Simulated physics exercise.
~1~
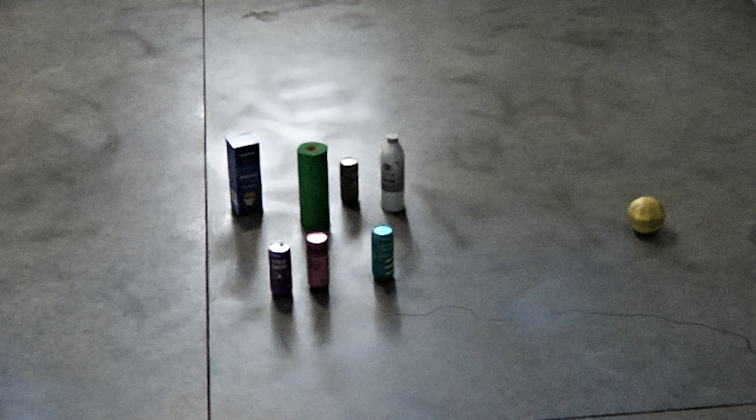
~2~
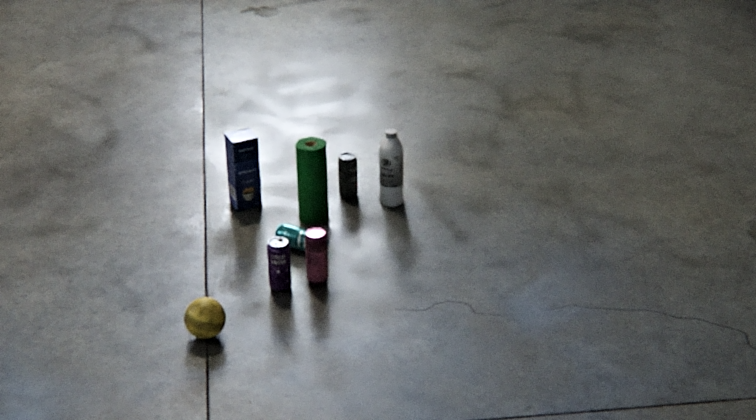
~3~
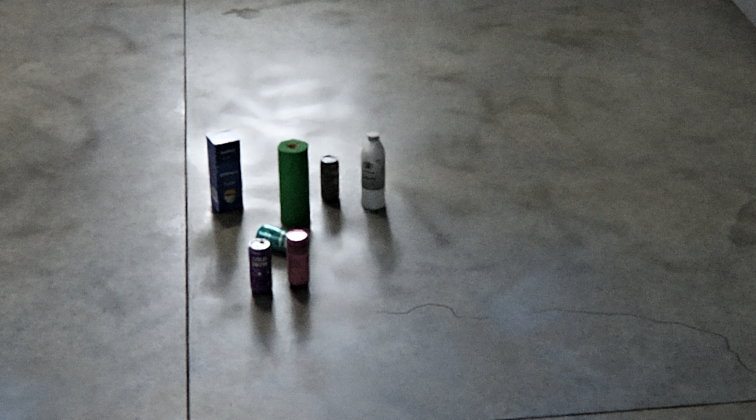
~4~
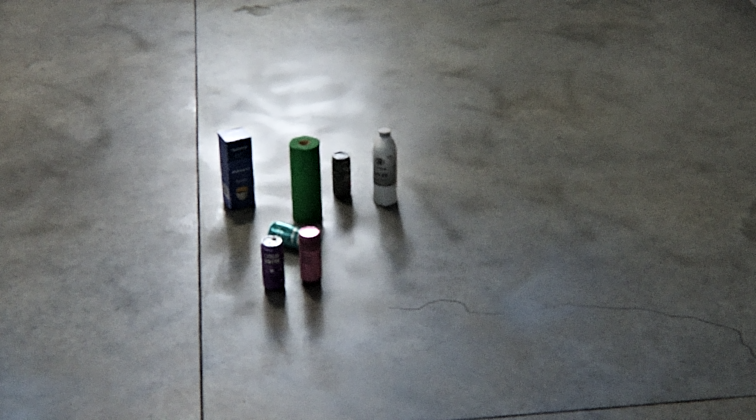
On a concrete floor, a yellow ball moves left and out of view, leaving the turquoise can toppled.
